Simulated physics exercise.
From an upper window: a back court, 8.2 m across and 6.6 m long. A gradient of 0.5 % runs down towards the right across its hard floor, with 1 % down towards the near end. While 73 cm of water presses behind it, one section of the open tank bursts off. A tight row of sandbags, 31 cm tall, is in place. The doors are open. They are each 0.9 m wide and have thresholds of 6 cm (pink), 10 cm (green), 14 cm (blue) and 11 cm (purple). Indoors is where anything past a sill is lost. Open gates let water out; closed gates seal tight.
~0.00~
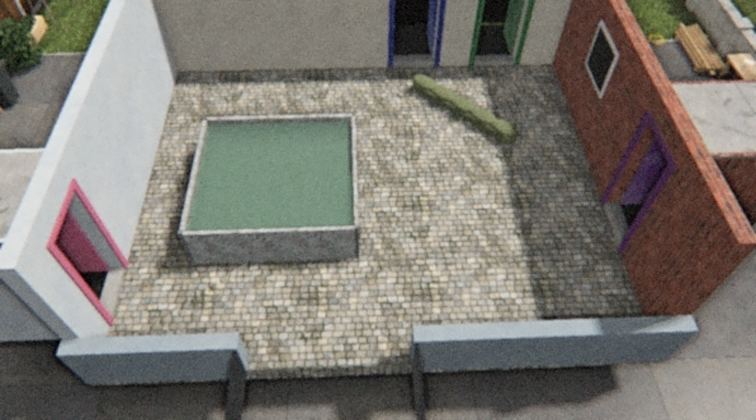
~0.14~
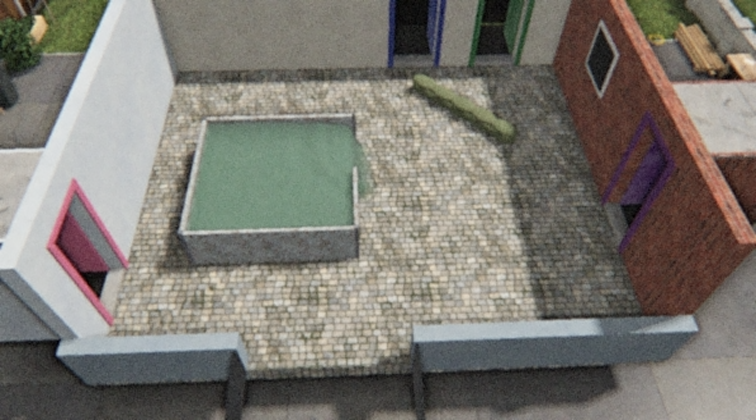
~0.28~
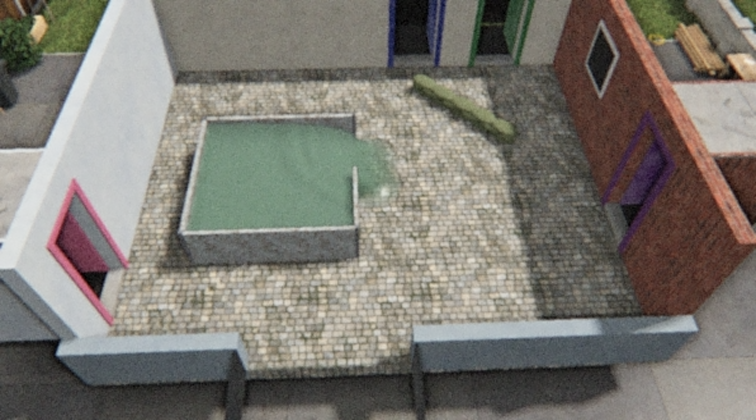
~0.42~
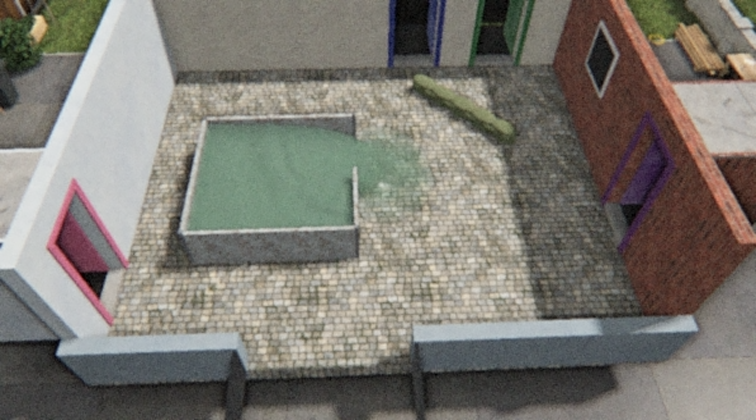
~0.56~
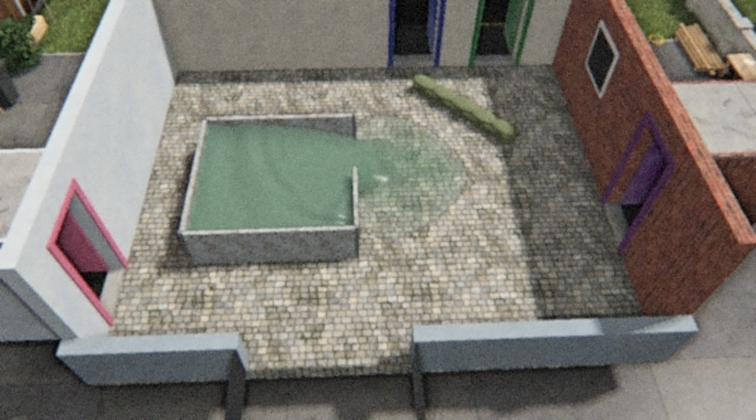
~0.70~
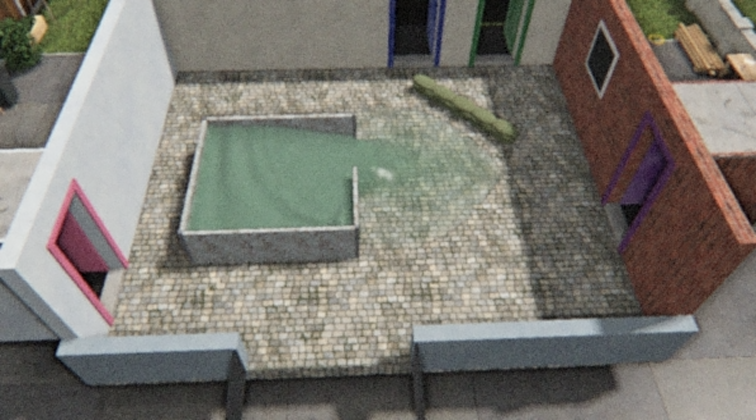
A raised, grey-walled open tank of green water stands left of centre in a paved back court, seen from high above by a camera that stays still. A white wall with a pink doorway is at left, a brick wall with a purple one at right, and a green hedge lies near the blue and green doorways behind. Part of the tank's right side opens, and water pours out, fanning rightward across the paving in a thinning sheet.
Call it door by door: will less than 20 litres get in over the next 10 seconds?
Pink door - no, 20 litres or more; green door - yes, less; blue door - yes, less; purple door - no, 20 litres or more.
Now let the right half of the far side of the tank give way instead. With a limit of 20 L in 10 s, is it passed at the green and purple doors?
Then: Green under, purple not over.
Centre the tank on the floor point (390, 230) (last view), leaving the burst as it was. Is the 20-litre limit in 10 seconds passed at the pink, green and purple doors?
So the pink door keeps within it, the green door tops the limit and the purple door tops the limit.
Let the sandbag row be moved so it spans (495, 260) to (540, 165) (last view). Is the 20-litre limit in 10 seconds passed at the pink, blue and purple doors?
With that change: Pink stays within, blue stays within, purple stays within.
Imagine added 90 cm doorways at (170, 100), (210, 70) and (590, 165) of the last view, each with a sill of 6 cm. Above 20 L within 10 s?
First doorway falls short, second falls short, third gets there.
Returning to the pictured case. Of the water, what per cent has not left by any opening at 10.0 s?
88 %.
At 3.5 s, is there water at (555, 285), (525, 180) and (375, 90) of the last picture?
First spot submerged, second submerged, third submerged.
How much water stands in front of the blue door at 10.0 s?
Some 7.0 centimetres of depth.
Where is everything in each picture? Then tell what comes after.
The first picture shows the open tank at (275, 172) is whole and still, 73 cm deep.
In the second picture, water pours out at (354, 163) and has run 0.7 m, to (366, 199); typically 10 cm deep outside, 73 cm at the open tank's back.
In the third picture, water pours out at (354, 163) and has run 1.0 m, to (392, 198); typically 12 cm deep outside, 73 cm at the open tank's back.
In the fourth picture, the front is at (430, 185), 1.5 m from the gap at (354, 164); 2.5 m2 of floor is under water; 73 cm left at the back of the open tank.
In the fifth picture, water pours out at (354, 164) and has run 2.0 m, to (462, 181); typically 6 cm deep outside, 73 cm at the open tank's back.
In the sixth picture, water pours out at (354, 164) and has run 2.7 m, to (496, 173); typically 5 cm deep outside, 70 cm at the open tank's back.
After 1.4 s water covers 25 % of the floor and is deepest (42 cm) near (364, 162); pink door not reached, green door not reached, blue door not reached, purple door not reached.
After 2.2 s water covers 35 % of the floor and is deepest (38 cm) near (592, 193); pink door not reached, green door not reached, blue door 8 cm at the sill, 0 L in, purple door 24 cm at the sill, 12 L in.
After 3.5 s water covers 45 % of the floor and is deepest (46 cm) near (640, 329); pink door not reached, green door not reached, blue door 7 cm at the sill, 0 L in, purple door 28 cm at the sill, 128 L in.
After 6.0 s water covers 85 % of the floor and is deepest (27 cm) near (632, 340); pink door not reached, green door 7 cm at the sill, 1 L in, blue door 8 cm at the sill, 0 L in, purple door 21 cm at the sill, 253 L in.
After 10.0 s water covers 100 % of the floor and is deepest (16 cm) near (644, 340); pink door 14 cm at the sill, 93 L in, green door 7 cm at the sill, 1 L in, blue door 7 cm at the sill, 0 L in, purple door 15 cm at the sill, 329 L in.
